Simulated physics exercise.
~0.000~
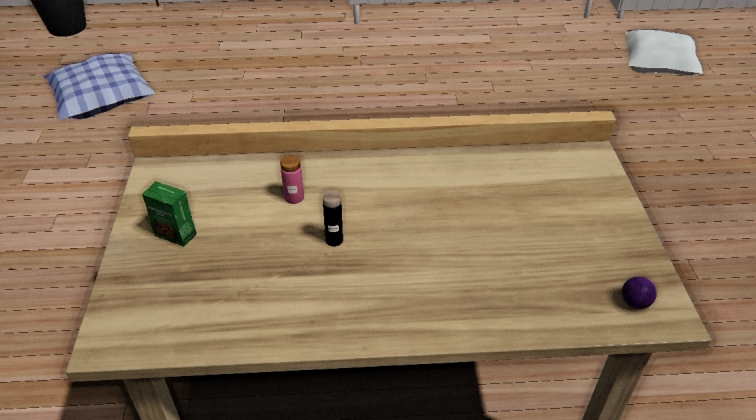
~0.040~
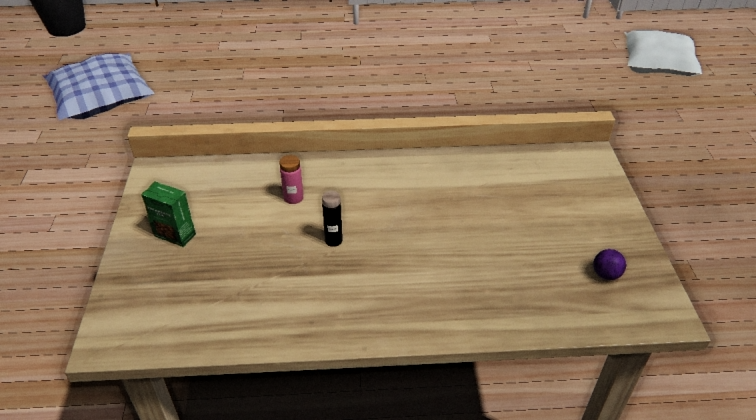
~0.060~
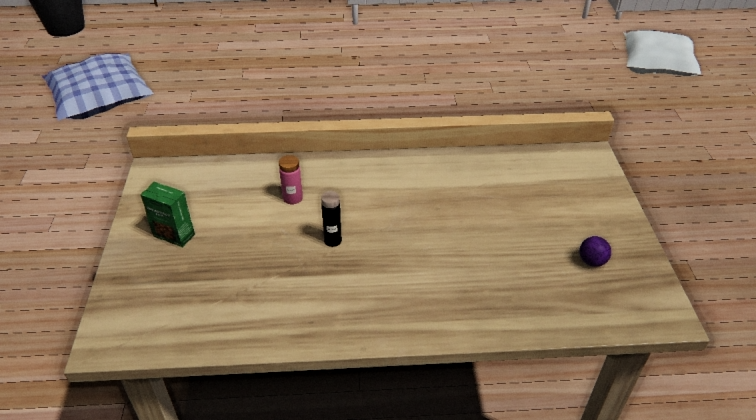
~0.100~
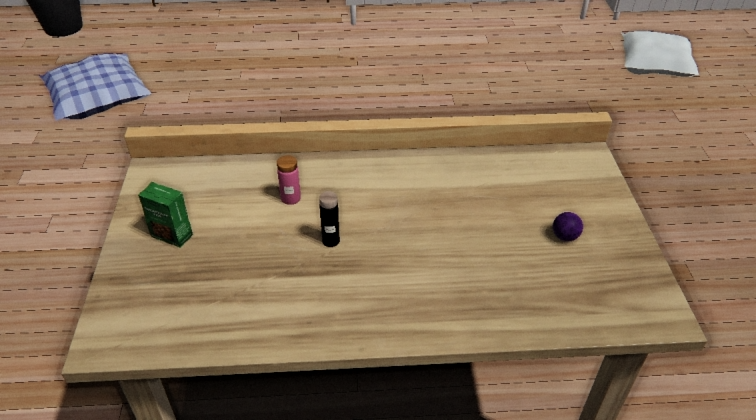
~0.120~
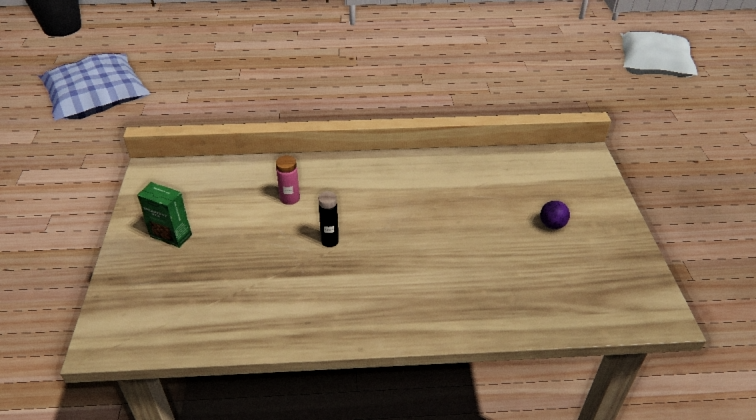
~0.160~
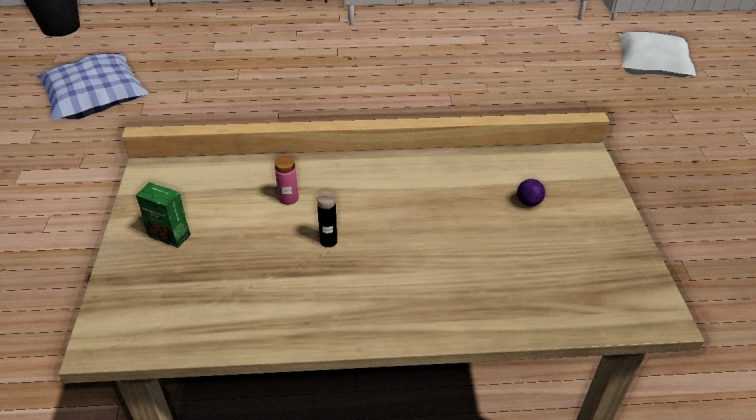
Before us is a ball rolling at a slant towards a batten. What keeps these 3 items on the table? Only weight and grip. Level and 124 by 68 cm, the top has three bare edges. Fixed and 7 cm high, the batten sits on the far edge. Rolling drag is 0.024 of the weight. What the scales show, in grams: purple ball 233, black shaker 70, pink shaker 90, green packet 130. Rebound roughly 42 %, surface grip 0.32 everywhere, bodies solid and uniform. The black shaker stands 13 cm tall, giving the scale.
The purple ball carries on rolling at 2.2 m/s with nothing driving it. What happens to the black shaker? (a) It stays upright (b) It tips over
It tips over.
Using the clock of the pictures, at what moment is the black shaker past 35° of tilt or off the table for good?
Answer: Near 1.1 s.
After 0.46 s, purple ball near (441, 175).
After 1.16 s, purple ball near (291, 231); black shaker leaning 41° near (309, 245).
After 1.96 s, purple ball near (159, 269); black shaker on its side near (299, 277).
After 3.06 s, black shaker on its side near (299, 277).
By the end (3.3 s), tipped over on the table, black shaker; the other 2 in place, give or take 4 cm. Seen from the same camera at the end, black shaker near (299, 277).
